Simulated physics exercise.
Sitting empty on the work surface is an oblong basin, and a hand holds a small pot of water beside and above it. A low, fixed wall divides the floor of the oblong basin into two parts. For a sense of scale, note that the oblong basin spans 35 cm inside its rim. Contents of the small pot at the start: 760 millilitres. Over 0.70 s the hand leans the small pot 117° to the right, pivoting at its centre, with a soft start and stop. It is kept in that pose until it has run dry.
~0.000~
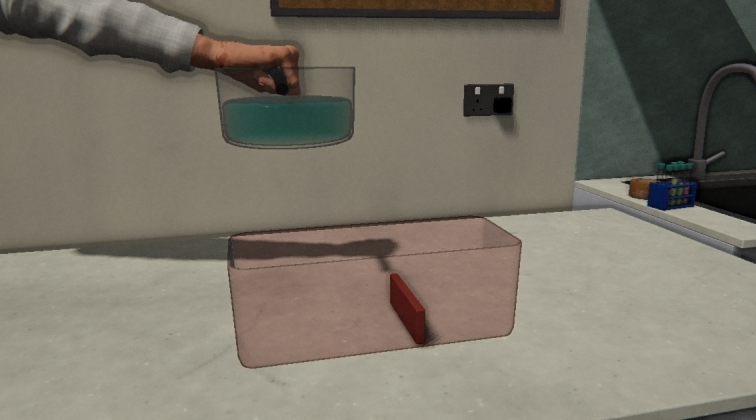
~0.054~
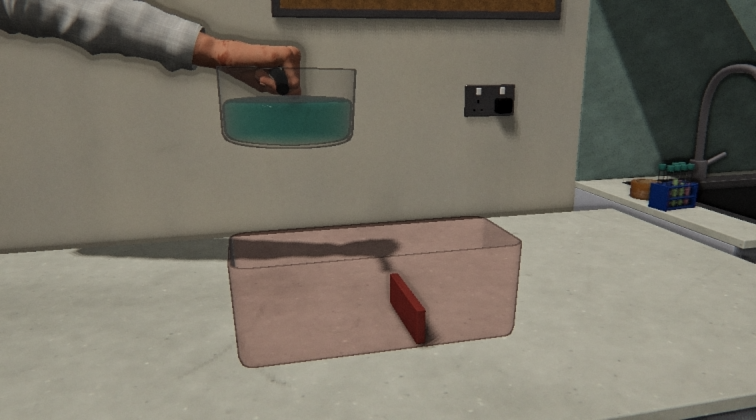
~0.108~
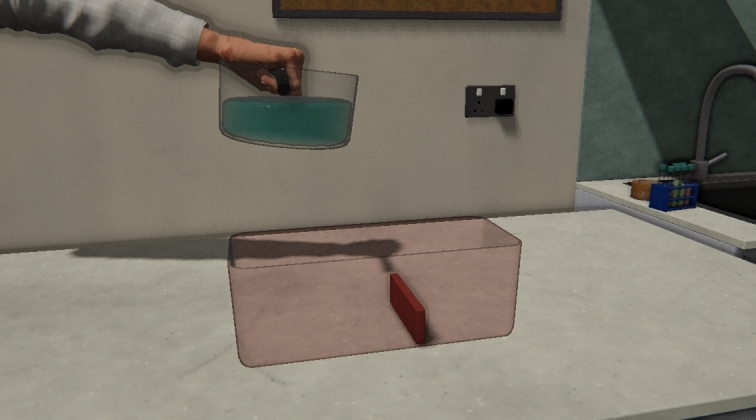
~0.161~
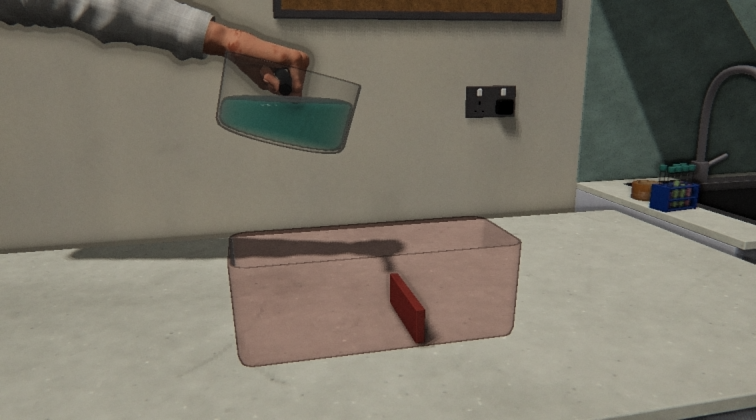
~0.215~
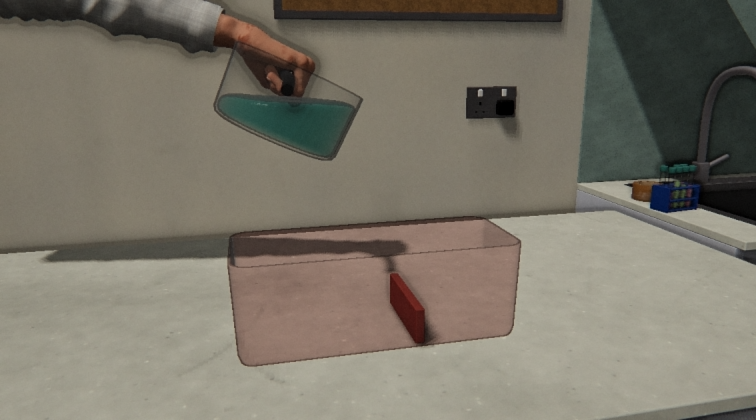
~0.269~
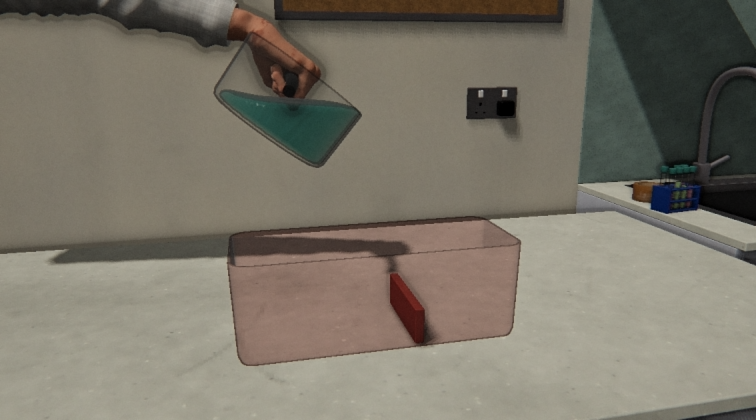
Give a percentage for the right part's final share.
My figure is 21 %.
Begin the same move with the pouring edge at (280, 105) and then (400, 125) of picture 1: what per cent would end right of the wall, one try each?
Try 1: 10 %; try 2: 50 %.
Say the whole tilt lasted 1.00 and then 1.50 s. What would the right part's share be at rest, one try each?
In order, 35 and 45 per cent.
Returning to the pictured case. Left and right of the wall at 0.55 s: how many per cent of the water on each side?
Lab note: Left near 18 %, right near 10.
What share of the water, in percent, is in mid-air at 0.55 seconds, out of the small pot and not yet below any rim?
Around 50 in a hundred.
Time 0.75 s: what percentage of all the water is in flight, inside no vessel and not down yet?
Some 8 per cent.
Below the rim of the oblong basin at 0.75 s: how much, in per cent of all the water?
About 88 %.
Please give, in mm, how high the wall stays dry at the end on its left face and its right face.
It's around 26 mm on the left side and around 36 mm on the right side.
After 0.55 s the tilt is 104° and 24 per cent is still to pour, 17 is left of the wall and 9 right of it.
After 0.75 s the tilt is 117° and 3 per cent is still to pour, 69 is left of the wall and 20 right of it.
After 0.97 s the tilt is 117° and 0 per cent is still to pour, 74 is left of the wall and 20 right of it.
After 1.20 s the tilt is 117° and 0 per cent is still to pour, 76 is left of the wall and 21 right of it.
In the end 76 per cent lies left of the wall, 21 right of it and 4 outside.
